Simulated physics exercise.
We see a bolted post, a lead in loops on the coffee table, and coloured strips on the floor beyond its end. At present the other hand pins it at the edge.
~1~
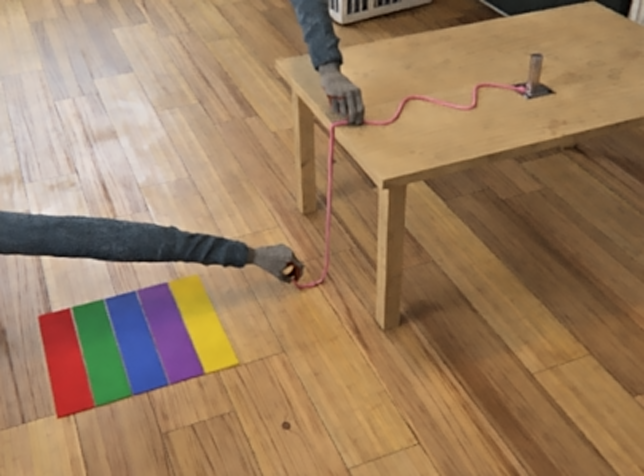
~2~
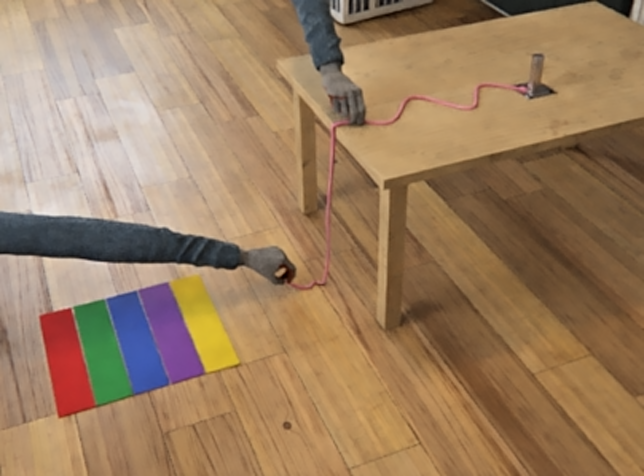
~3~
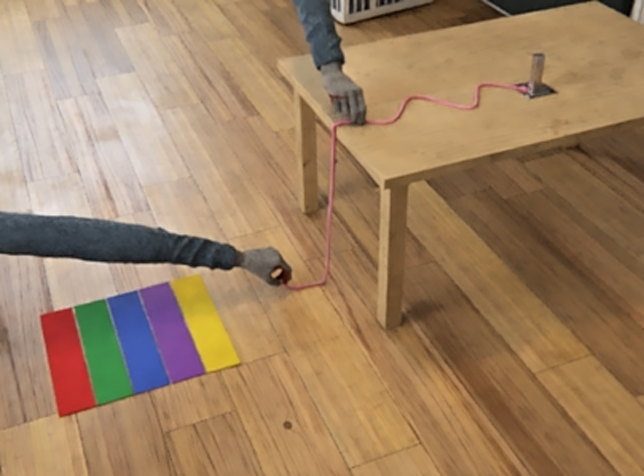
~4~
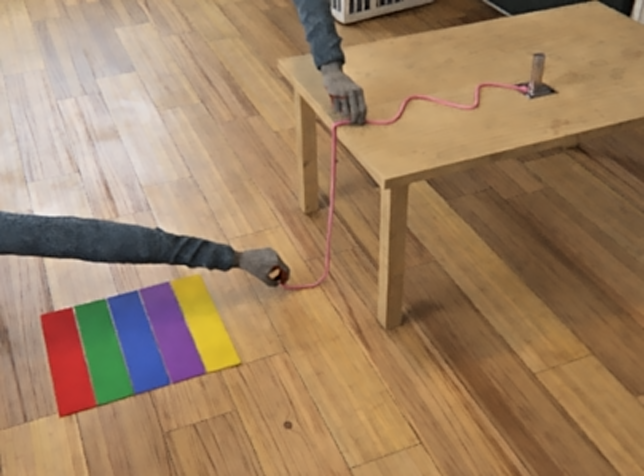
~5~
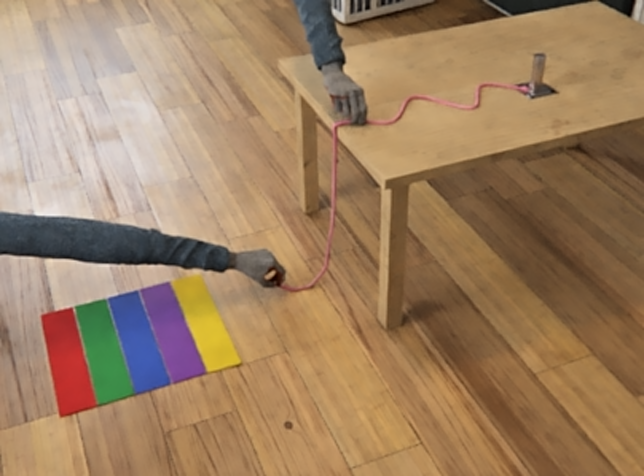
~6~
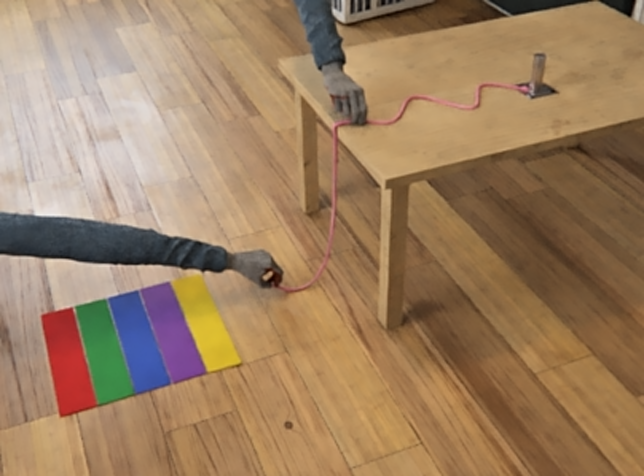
The video shows a gloved hand pinning a pink cord at the edge of a wooden coffee table while another hand, holding its lower end, moves slightly left near the yellow side of five coloured strips on the floor.
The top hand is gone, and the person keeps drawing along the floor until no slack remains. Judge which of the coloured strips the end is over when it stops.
It is over the green strip.
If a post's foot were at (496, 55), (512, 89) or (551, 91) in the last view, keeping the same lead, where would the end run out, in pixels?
Places per try: (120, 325); (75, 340); (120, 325).
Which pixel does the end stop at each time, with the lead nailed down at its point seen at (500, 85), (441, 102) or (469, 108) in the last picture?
Result per try (px, approx.): (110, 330); (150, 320); (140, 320).
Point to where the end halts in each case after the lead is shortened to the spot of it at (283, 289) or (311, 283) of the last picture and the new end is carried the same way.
In turn, around (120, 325) and around (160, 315).
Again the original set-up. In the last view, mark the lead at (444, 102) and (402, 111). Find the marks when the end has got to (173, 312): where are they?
Result - first point (407, 109), second point (346, 123).
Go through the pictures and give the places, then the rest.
In the first picture, end (293, 279); yellow (215, 350); purple (181, 360); blue (145, 371); green (109, 381); red (71, 393).
In the second picture, end (286, 281); lead through (491, 85) (455, 106) (399, 114) (334, 131) (329, 202) (327, 265).
In the third picture, end (282, 282).
In the fourth picture, end (280, 283); lead through (492, 85) (456, 106) (400, 114) (335, 131) (332, 201) (328, 265).
In the fifth picture, end (275, 284).
In the sixth picture, end (273, 285); lead through (492, 85) (457, 106) (401, 114) (335, 131) (335, 201) (325, 264).
Early on, end near (173, 312); over purple.
Midway, end near (126, 325); over blue.
At the end of the slack, end near (98, 333); over green. The end stops over the green strip.
